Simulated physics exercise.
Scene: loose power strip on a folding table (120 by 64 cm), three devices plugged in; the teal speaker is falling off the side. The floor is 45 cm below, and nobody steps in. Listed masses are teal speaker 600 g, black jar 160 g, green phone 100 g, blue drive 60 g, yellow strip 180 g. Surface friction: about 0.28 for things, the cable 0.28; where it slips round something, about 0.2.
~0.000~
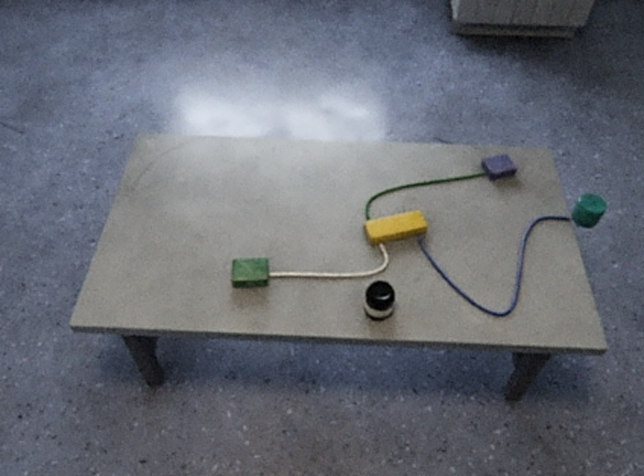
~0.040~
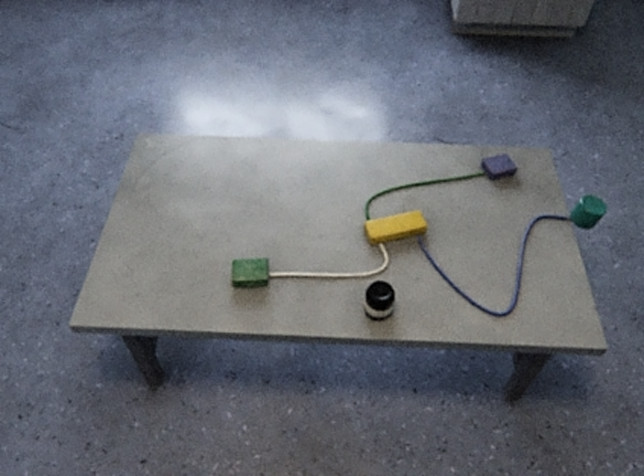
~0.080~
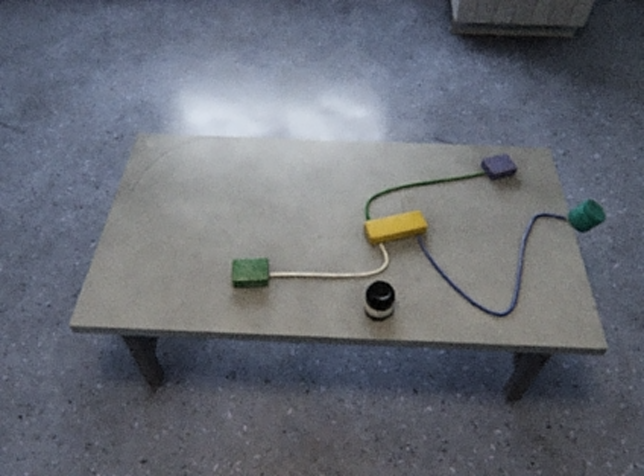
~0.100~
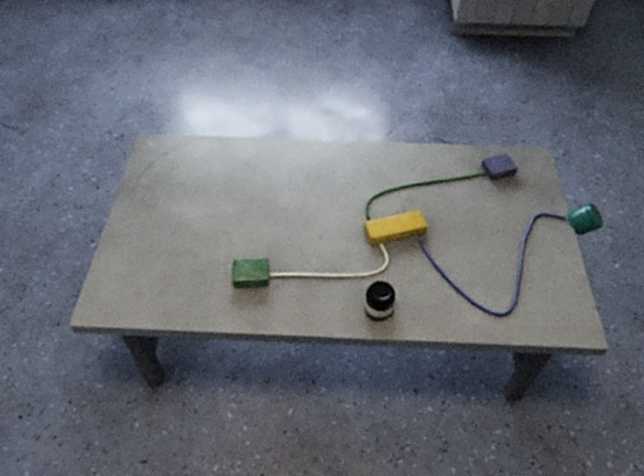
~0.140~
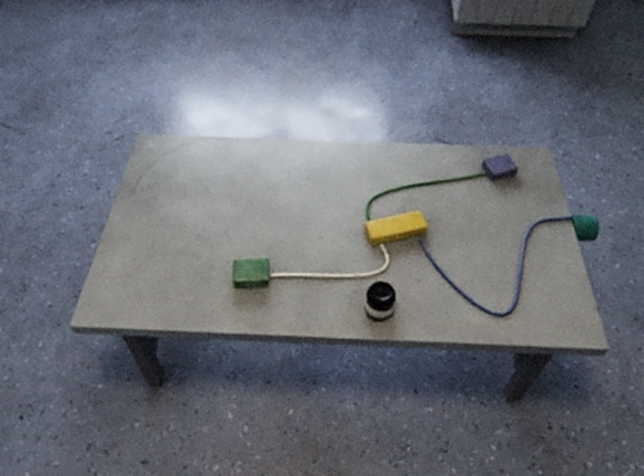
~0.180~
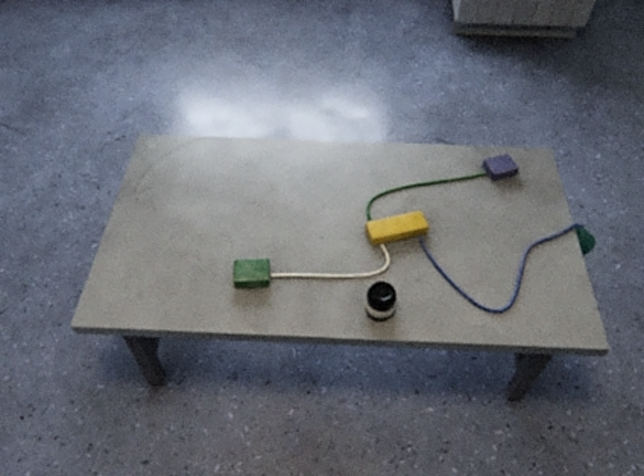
In the video, a yellow power strip, a black jar and corded green and blue blocks stay still on a table while a teal cylinder on a blue cable tilts and slips down past the right edge, shifting the cable slightly.
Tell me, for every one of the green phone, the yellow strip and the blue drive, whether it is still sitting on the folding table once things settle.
Once it settles, green phone: Still sitting there; yellow strip: Still sitting there; blue drive: Still sitting there.
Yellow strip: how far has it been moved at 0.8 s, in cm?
Pretty much 18 cm, give or take.
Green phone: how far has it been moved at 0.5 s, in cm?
Shift: Approx. 16 cm.
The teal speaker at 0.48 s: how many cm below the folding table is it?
I'd say close to 40 centimetres below.
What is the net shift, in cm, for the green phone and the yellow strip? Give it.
I'd say the first goes some 34 centimetres and the second some 18 centimetres.
After 0.5 s, the strip's end of the blue cable at (465, 244); green phone 15 cm off its start, yellow strip 13 cm off its start, teal speaker over the edge.
After 0.8 s, the strip's end of the blue cable at (470, 246); green phone 34 cm off its start, yellow strip 17 cm off its start, teal speaker over the edge.
After 1.1 s, the strip's end of the blue cable at (470, 246); green phone 35 cm off its start at (392, 242), yellow strip 17 cm off its start at (466, 220), teal speaker over the edge.
After 1.4 s, the strip's end of the blue cable at (470, 246); green phone 35 cm off its start, yellow strip 17 cm off its start, teal speaker over the edge.
After 2.6 s, the strip's end of the blue cable at (470, 246); green phone 35 cm off its start at (392, 242), yellow strip 17 cm off its start at (466, 220), blue drive 0 cm off its start at (502, 163), teal speaker over the edge.
